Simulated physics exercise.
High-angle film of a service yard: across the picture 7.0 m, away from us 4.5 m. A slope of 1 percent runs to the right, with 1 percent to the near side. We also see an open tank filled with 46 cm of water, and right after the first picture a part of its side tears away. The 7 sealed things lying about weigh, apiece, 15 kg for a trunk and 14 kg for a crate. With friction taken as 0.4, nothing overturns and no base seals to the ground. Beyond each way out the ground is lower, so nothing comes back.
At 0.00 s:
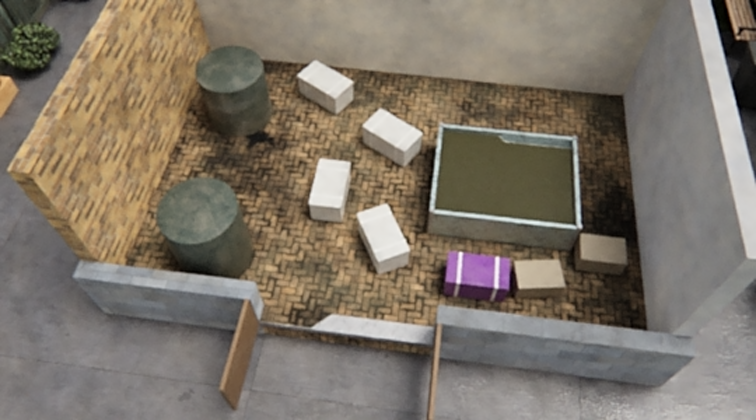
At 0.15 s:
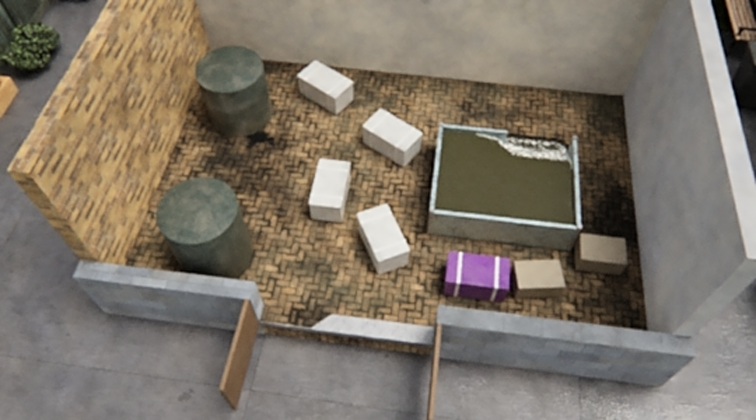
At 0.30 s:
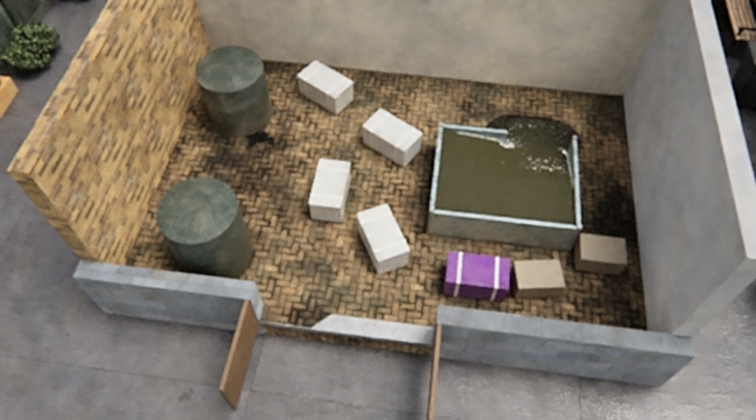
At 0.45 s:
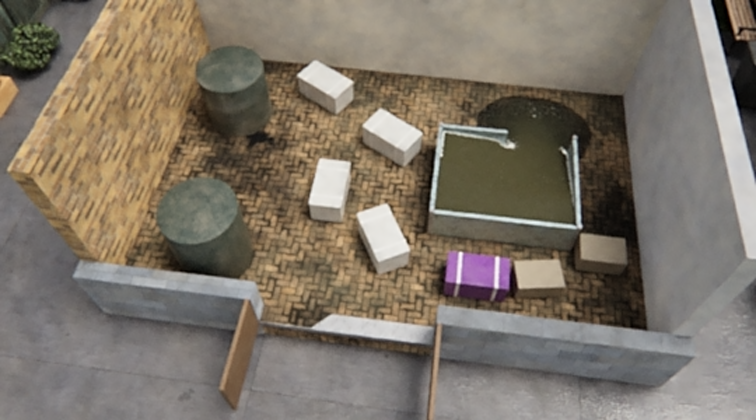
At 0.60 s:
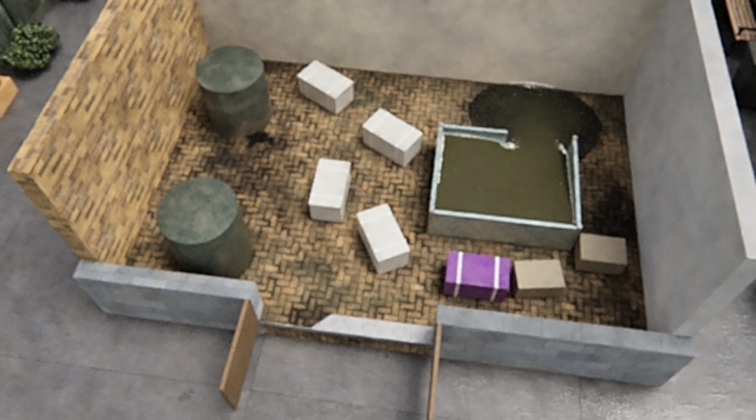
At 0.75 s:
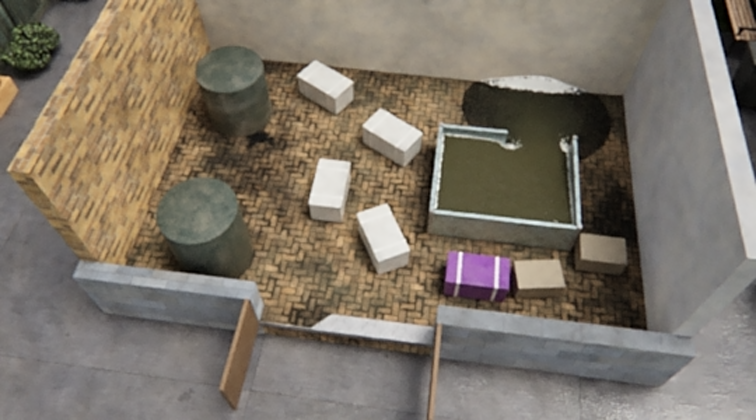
In a walled service yard, the back side of an open tank tore away and dark water poured out, spreading across the brick floor to the back wall, while the purple trunk and pale blocks stayed put.
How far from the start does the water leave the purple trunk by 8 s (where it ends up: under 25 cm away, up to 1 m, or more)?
The outcome will be a medium move.
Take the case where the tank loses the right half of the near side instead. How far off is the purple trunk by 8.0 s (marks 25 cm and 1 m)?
Outcome for the purple trunk: It is borne far off.
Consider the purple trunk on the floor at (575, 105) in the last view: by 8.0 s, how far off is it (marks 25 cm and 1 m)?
As it turns out, it is swept away.
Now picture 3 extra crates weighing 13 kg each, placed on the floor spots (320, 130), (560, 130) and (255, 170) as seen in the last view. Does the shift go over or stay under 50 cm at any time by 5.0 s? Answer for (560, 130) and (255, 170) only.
Well, the first one is higher and the other lower.
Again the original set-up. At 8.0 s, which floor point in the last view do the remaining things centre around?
Centre of the remaining things: Roughly (391, 218).
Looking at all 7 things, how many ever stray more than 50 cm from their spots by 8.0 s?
I make that 3.
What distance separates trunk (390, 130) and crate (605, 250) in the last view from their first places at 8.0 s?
The first ends 30 cm from its start, the second 250 cm.
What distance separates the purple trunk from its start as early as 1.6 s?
About 0 cm by then.
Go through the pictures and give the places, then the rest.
The purple trunk at (478, 270), on the bottom; 2.8 m2 under water; 0 of 7 have shifted, in the first picture.
The purple trunk at (478, 270) rests on the ground; 3.2 m2 under water; 0 of 7 have shifted, in the second picture.
The purple trunk at (478, 270), on the bottom; water covers 3.9 m2; 0 of 7 have shifted, in the third picture.
The purple trunk at (478, 270) rests on the ground; water covers 4.6 m2; 0 of 7 have shifted, in the fourth picture.
The purple trunk at (478, 270), on the bottom; 5.4 m2 under water; 0 of 7 have shifted, in the fifth picture.
The purple trunk at (478, 270) rests on the ground; 5.8 m2 under water; 0 of 7 have shifted, in the sixth picture.
After 1.6 s the purple trunk is near (478, 270), 0.0 m from its start, aground; 0 of 7 are out; 0 afloat.
After 3.6 s the purple trunk is near (478, 270), 0.0 m from its start, aground; 0 of 7 are out; 0 afloat.
After 5.6 s the purple trunk is near (469, 265), 0.1 m from its start, aground; 0 of 7 are out; 0 afloat.
After 8.0 s the purple trunk is near (425, 248), 0.7 m from its start, afloat; 0 of 7 are out; 2 afloat.
